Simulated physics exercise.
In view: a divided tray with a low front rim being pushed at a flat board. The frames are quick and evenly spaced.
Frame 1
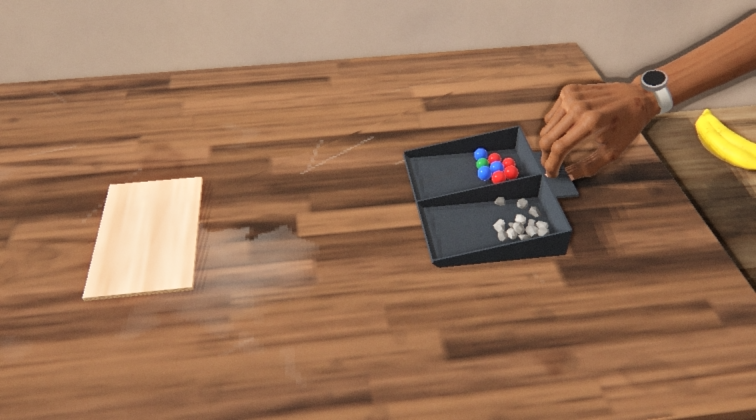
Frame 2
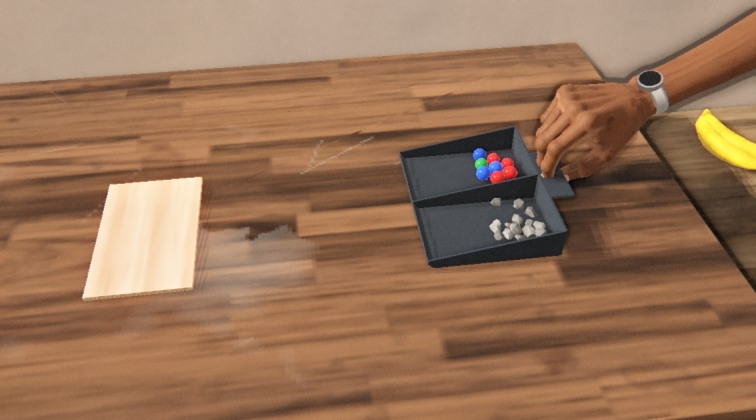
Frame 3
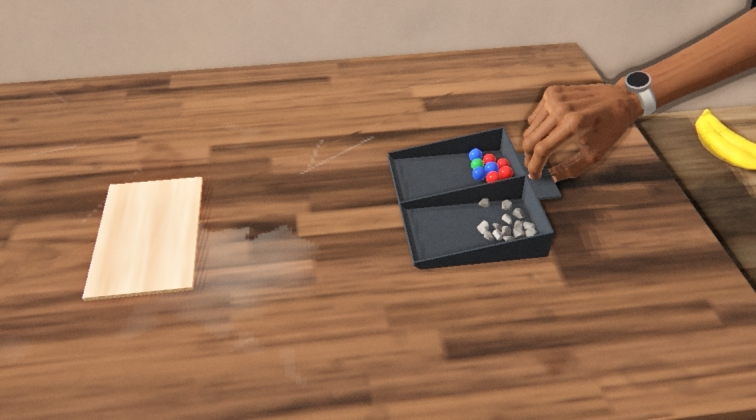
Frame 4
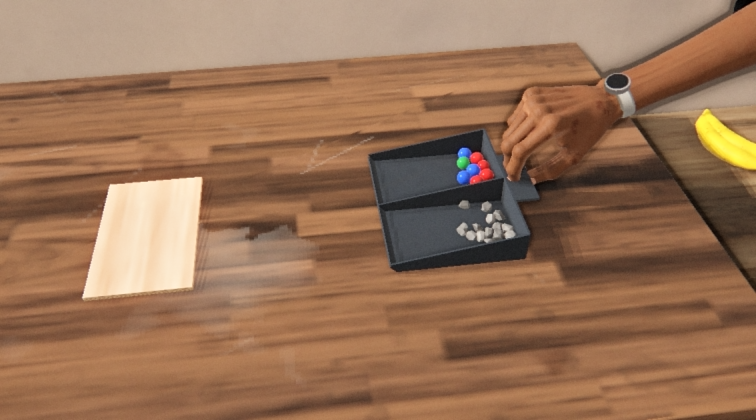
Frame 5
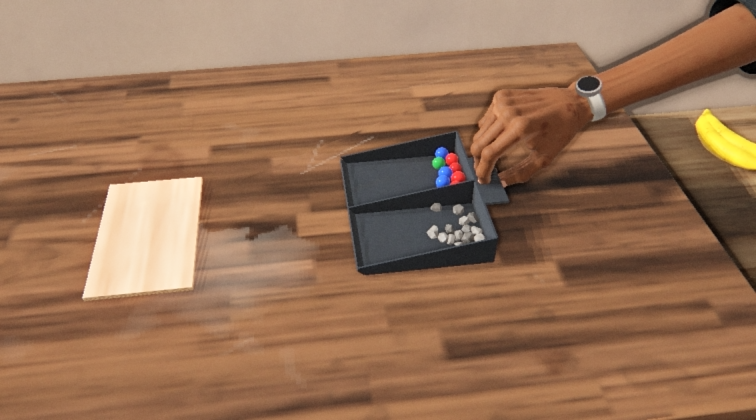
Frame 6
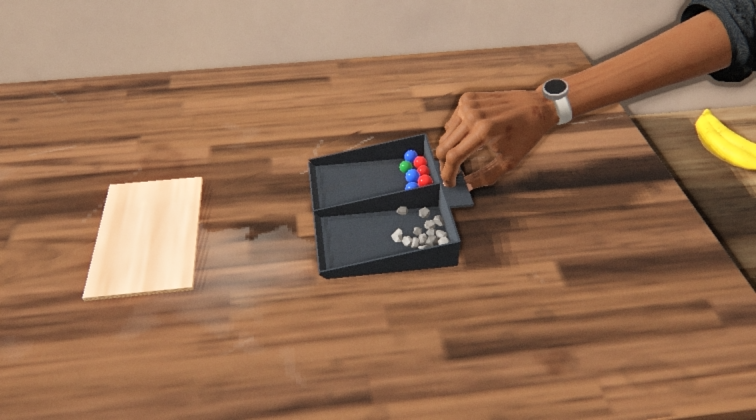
Divided dark tray holding colourful marbles and grey gravel sliding left across a wooden table, pushed by a hand wearing a watch.
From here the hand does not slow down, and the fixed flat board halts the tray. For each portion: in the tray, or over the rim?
Well, the near portion is retained, and as for the far portion, it tips some over.
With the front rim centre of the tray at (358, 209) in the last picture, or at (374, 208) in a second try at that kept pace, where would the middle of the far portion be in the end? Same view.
Around (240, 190), then around (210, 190).
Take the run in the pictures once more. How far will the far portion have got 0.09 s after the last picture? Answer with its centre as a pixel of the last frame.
Its centre lies close to (359, 179) in the last picture.
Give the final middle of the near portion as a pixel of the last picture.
Close to (229, 254).
Then, 0.09 s on from there, tray still sliding, front rim near (257, 218); near portion all inside; far portion all inside.
Then, 0.28 s on from there, tray stopped at the flat board; near portion all inside, moved towards the front rim; far portion all inside, moved towards the front rim.
Then, 0.49 s on from there, tray stopped at the flat board; near portion all inside, moved towards the front rim; far portion near half out of the tray.
In the end, tray stopped at the flat board; near portion all inside, moved towards the front rim; far portion near half out of the tray.
